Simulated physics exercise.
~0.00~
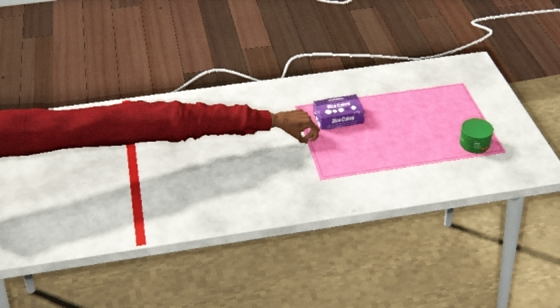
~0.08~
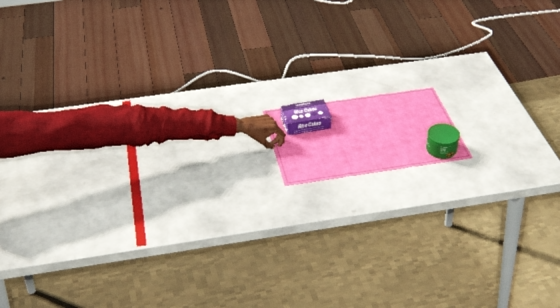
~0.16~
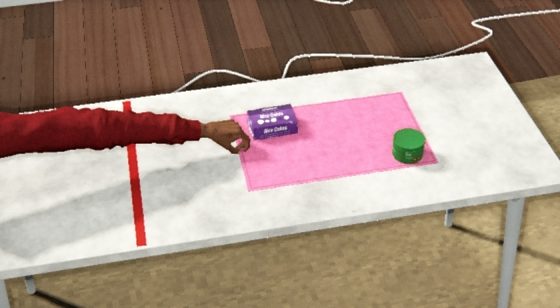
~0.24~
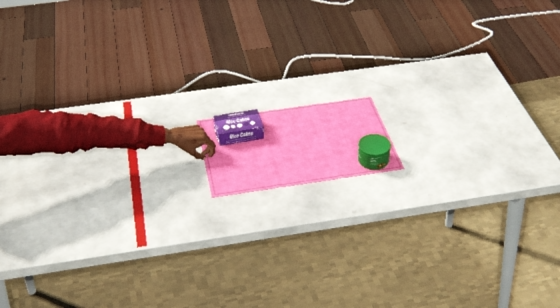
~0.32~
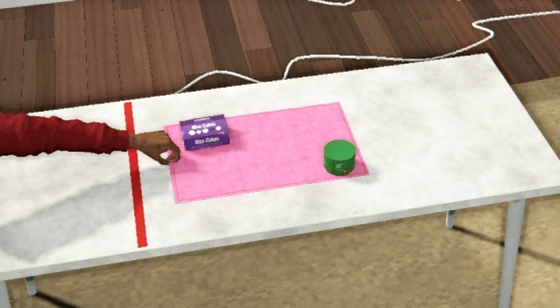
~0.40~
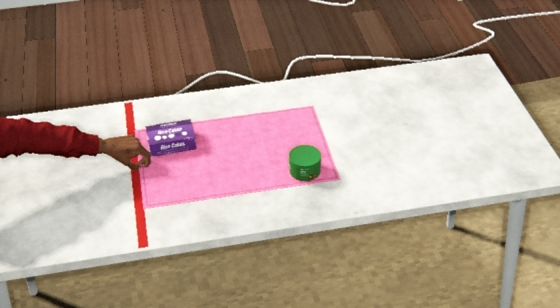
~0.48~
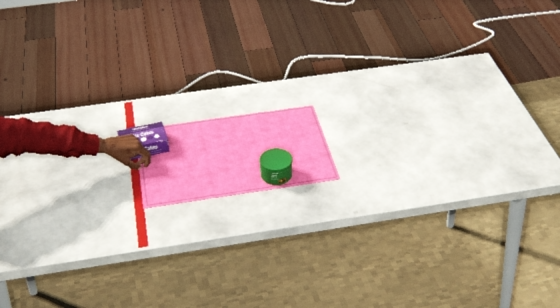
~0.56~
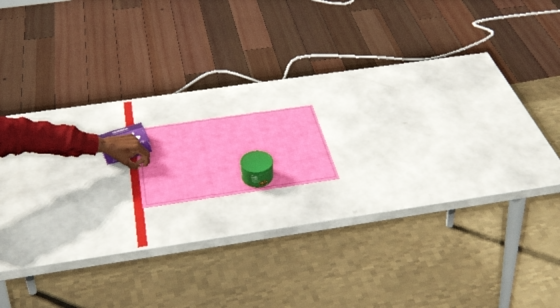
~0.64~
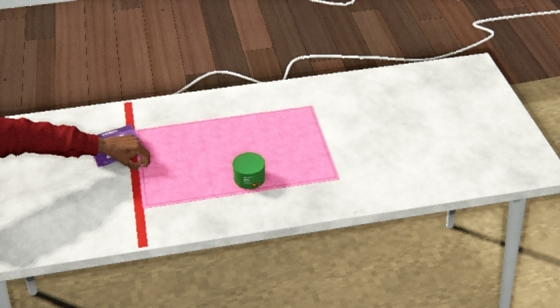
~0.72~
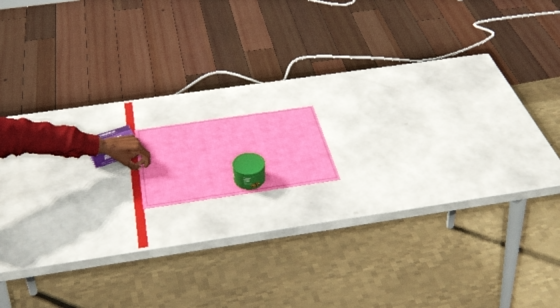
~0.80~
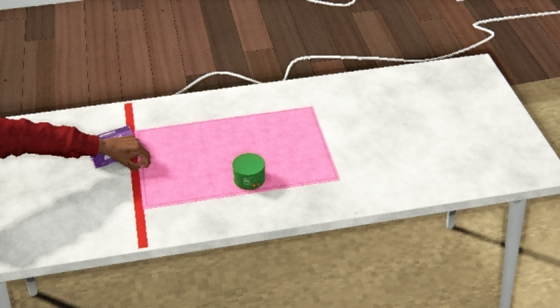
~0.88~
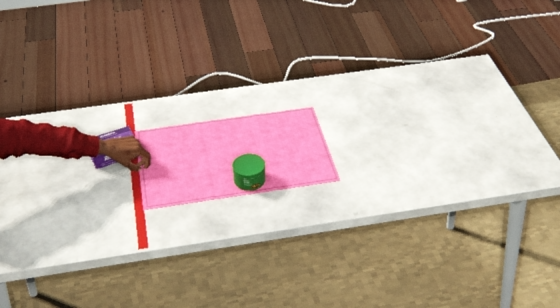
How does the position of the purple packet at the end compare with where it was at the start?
At the start the purple packet sits on the pink cloth, well to the right of the red tape. By the end it is much further left, off the front edge of the cloth at the tape and partly hidden by the hand.
